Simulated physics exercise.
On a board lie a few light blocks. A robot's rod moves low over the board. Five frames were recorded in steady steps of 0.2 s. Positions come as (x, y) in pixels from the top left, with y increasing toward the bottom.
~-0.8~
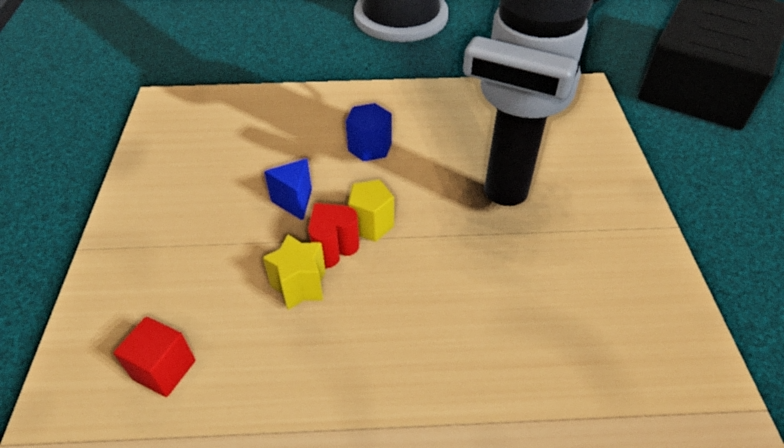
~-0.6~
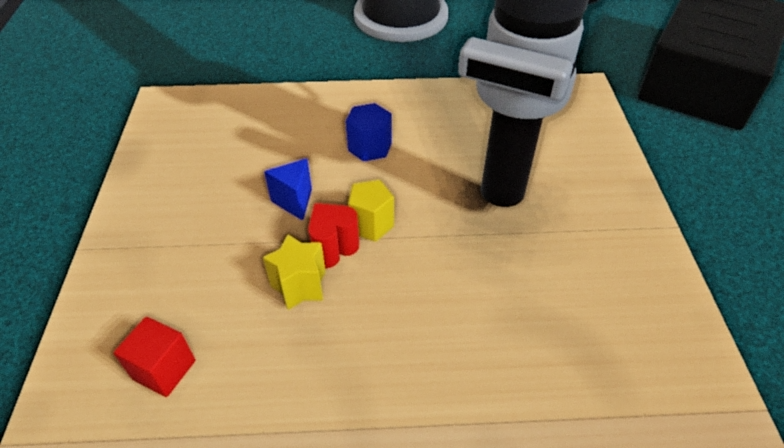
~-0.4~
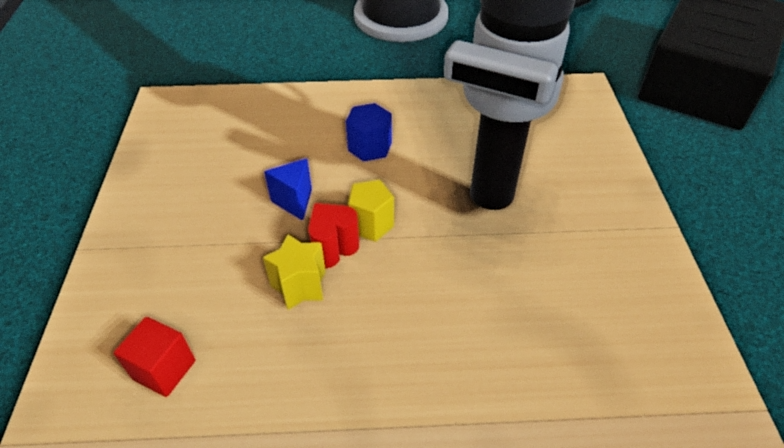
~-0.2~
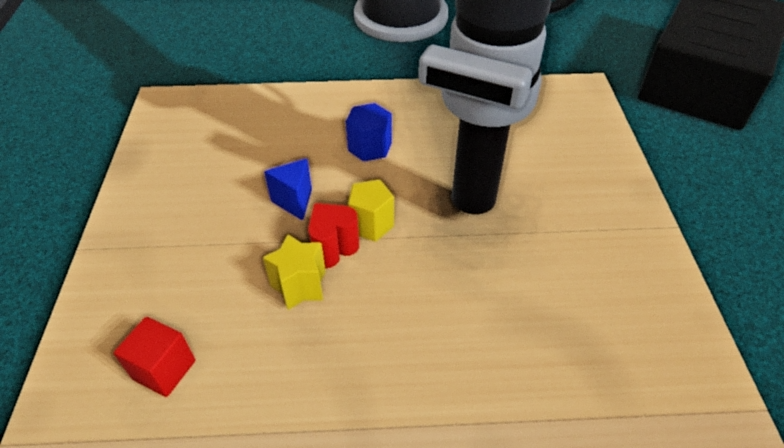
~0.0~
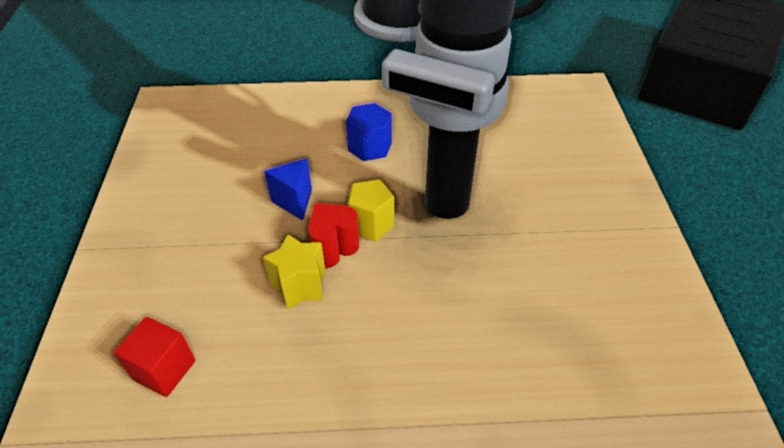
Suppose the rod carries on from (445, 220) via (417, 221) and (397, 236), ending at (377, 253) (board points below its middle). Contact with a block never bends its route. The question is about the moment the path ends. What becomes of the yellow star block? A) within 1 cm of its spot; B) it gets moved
It's A.
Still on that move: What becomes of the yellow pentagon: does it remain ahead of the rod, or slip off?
Slipped loose.
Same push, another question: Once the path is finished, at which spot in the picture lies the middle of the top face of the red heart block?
Pixel (307, 222).
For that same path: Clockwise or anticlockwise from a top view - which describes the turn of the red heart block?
From overhead, anticlockwise.
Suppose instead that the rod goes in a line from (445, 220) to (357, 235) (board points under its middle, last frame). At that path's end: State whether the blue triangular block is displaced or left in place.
By then it is still where it was.
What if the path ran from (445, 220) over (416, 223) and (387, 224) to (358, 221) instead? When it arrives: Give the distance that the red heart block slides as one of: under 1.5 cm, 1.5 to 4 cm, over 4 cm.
The red heart block moves 1.5-4 cm.
The first path, step by step. Halfway along, rod at (407, 211); yellow pentagon at (361, 195), turned 15° clockwise.
At the end, rod at (376, 236); yellow star block unmoved; red heart block at (307, 222), turned 40° anticlockwise; yellow pentagon at (348, 197), turned 70° clockwise.
